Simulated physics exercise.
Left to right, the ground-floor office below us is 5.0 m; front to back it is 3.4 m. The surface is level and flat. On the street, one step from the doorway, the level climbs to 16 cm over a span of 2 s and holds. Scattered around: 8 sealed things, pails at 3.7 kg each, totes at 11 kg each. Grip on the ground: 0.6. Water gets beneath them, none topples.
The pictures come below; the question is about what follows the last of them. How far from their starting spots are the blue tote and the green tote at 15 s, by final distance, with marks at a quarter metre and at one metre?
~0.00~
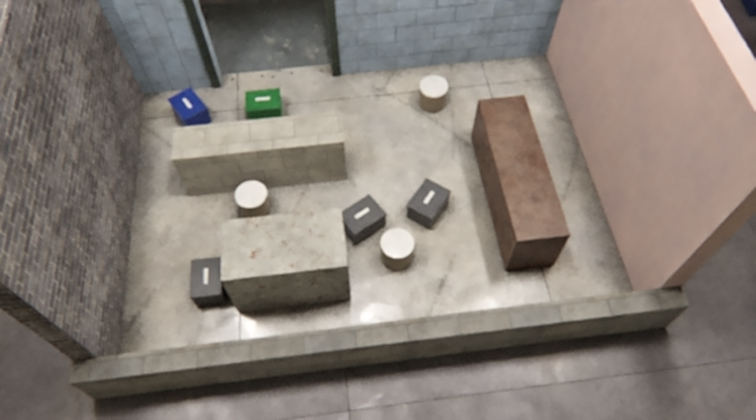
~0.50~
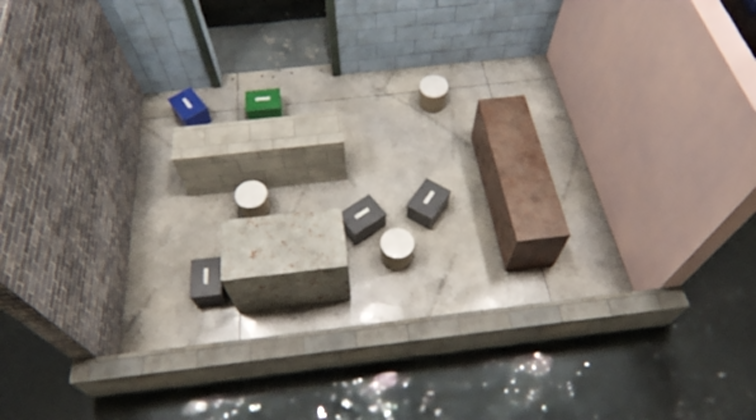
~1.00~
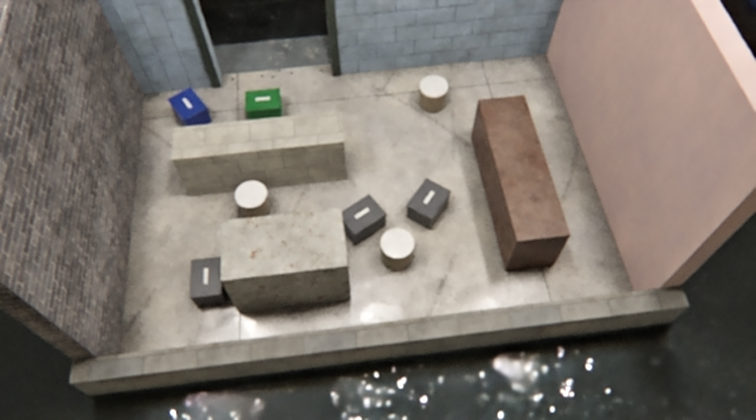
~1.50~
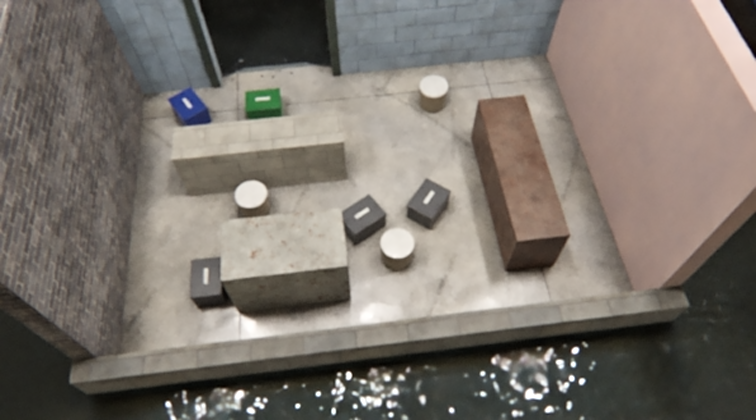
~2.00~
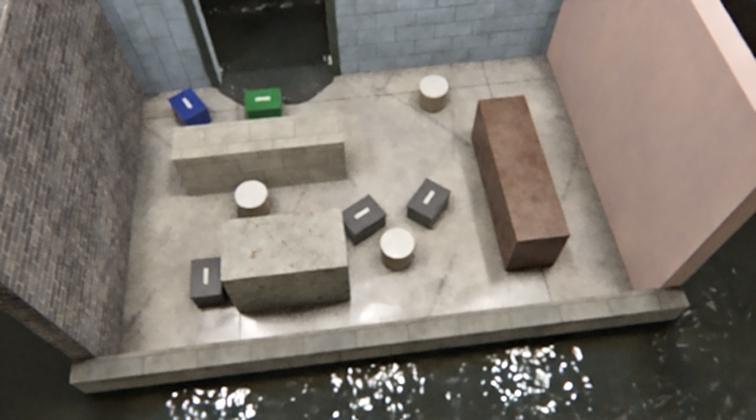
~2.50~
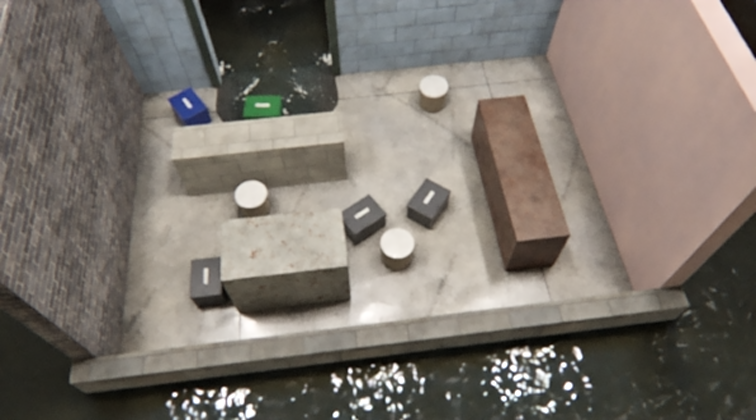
Blue tote: Over a metre; green tote: Over a metre.
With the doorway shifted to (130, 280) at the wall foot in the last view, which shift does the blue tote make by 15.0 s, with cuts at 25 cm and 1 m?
Result for the blue tote: Negligible displacement.
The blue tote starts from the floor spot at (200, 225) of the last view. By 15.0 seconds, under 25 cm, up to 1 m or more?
Outcome - it barely budges.
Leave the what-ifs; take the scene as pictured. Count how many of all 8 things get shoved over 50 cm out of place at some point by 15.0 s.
I count 5.
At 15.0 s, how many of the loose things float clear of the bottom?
It comes to 4.
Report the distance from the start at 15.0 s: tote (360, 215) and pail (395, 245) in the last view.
In turn: 5 cm, 20 cm.
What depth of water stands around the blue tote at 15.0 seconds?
I'd put it at about 8 cm.
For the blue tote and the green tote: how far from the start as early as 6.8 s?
By then roughly 40 cm and 140 cm, respectively.
After 3.5 s the blue tote is near (187, 104), 0.0 m from its start, aground; the green tote is near (249, 135), 0.5 m from its start, aground; 0 afloat.
After 6.8 s the blue tote is near (155, 91), 0.4 m from its start, afloat; the green tote is near (150, 146), 1.3 m from its start, aground; 1 afloat.
After 11.0 s the blue tote is near (154, 135), 0.5 m from its start, afloat; the green tote is near (164, 234), 1.9 m from its start, aground; 3 afloat.
After 15.0 s the blue tote is near (173, 215), 1.5 m from its start, aground; the green tote is near (196, 236), 1.8 m from its start, aground; 4 afloat.
